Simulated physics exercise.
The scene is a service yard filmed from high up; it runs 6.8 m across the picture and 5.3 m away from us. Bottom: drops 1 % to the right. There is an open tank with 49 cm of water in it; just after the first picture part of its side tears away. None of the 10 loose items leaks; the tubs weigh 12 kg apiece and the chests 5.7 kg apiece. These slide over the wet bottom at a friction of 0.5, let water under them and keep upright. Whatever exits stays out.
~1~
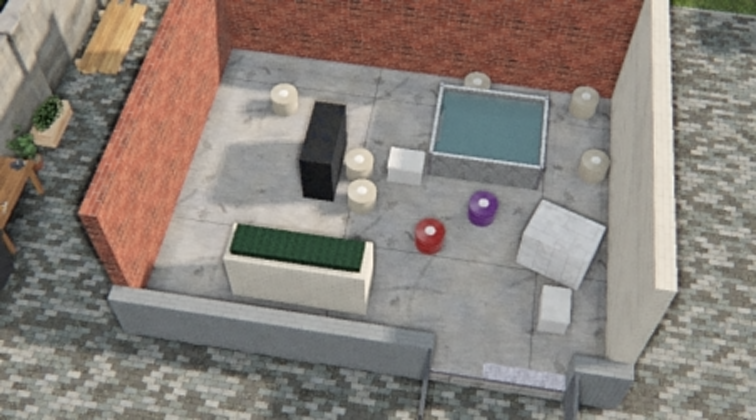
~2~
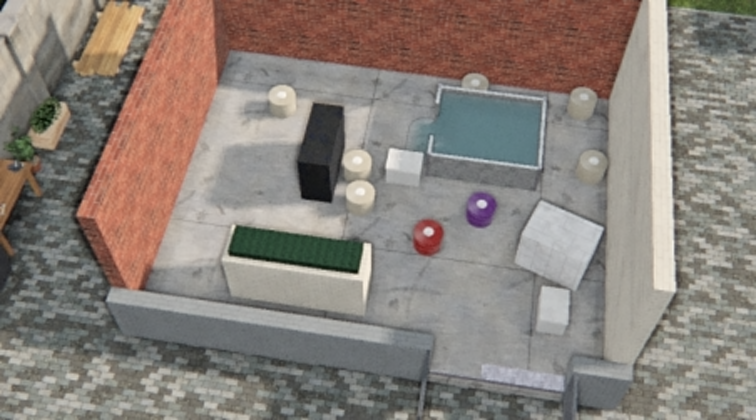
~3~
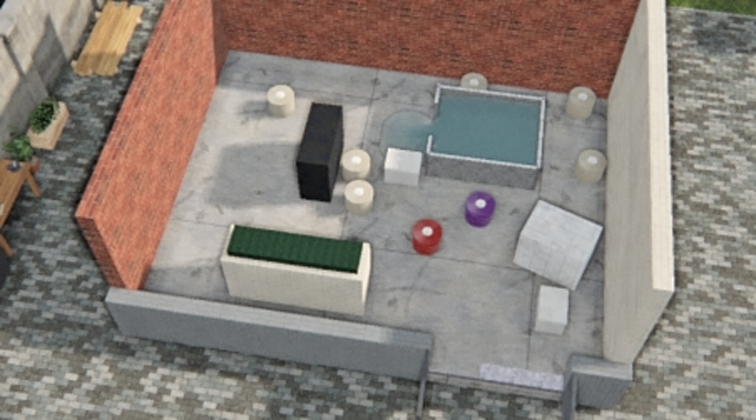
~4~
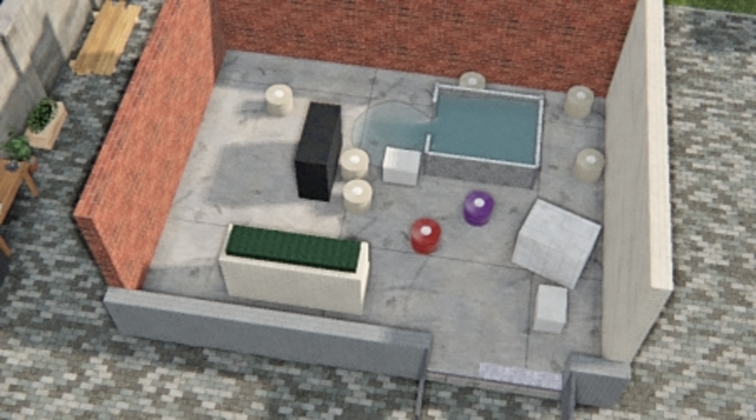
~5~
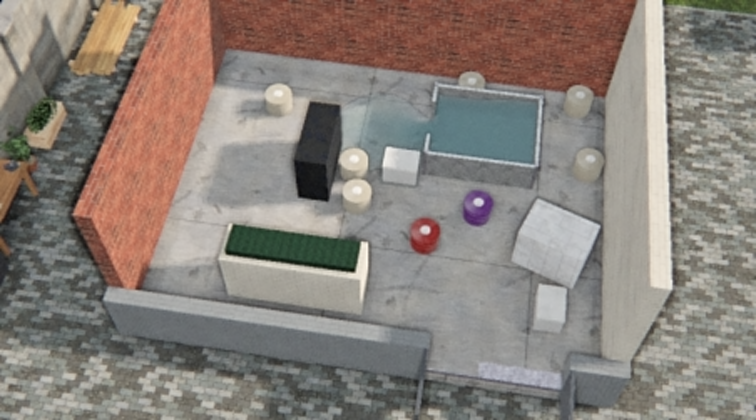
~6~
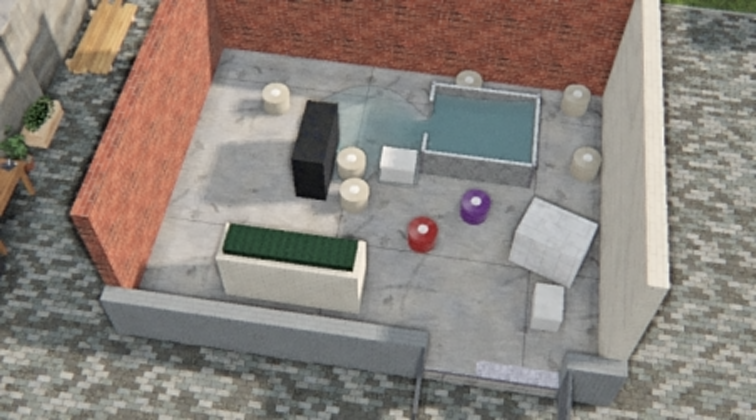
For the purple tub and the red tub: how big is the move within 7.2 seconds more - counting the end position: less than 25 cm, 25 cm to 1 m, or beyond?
Purple tub - next to no motion; red tub - next to no motion.
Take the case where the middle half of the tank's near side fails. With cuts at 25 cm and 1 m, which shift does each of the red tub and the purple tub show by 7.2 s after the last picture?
Here's how it goes: The red tub winds up well off, and the purple tub winds up well off.
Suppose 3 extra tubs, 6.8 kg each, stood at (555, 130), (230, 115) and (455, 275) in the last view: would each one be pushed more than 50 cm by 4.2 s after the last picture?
In turn: Short of it, over, under.
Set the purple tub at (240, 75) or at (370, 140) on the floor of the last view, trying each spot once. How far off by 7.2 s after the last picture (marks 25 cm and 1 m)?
Order of tries: It is flushed away; it is flushed away.
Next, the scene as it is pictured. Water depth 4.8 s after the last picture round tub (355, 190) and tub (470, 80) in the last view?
Close to 2 and 2 centimetres.
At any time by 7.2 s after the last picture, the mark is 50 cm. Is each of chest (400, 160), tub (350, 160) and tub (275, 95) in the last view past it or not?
Well, going one by one, it's too far, too far and too far.
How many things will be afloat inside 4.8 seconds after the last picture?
It comes to 0 of them.
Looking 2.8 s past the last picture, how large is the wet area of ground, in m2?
Somewhere around 18 m2, roughly.
Then, 0.9 s after the last picture the purple tub is near (476, 201), 0.0 m from its start, aground; the red tub is near (423, 229), 0.0 m from its start, aground; 0 of 10 are out; 0 afloat.
Then, 2.8 s after the last picture the purple tub is near (476, 201), 0.0 m from its start, aground; the red tub is near (423, 229), 0.0 m from its start, aground; 0 of 10 are out; 1 afloat.
Then, 4.8 s after the last picture the purple tub is near (476, 201), 0.0 m from its start, aground; the red tub is near (423, 229), 0.0 m from its start, aground; 0 of 10 are out; 0 afloat.
Then, 7.2 s after the last picture the purple tub is near (476, 201), 0.0 m from its start, aground; the red tub is near (423, 229), 0.0 m from its start, aground; 0 of 10 are out; 1 afloat.
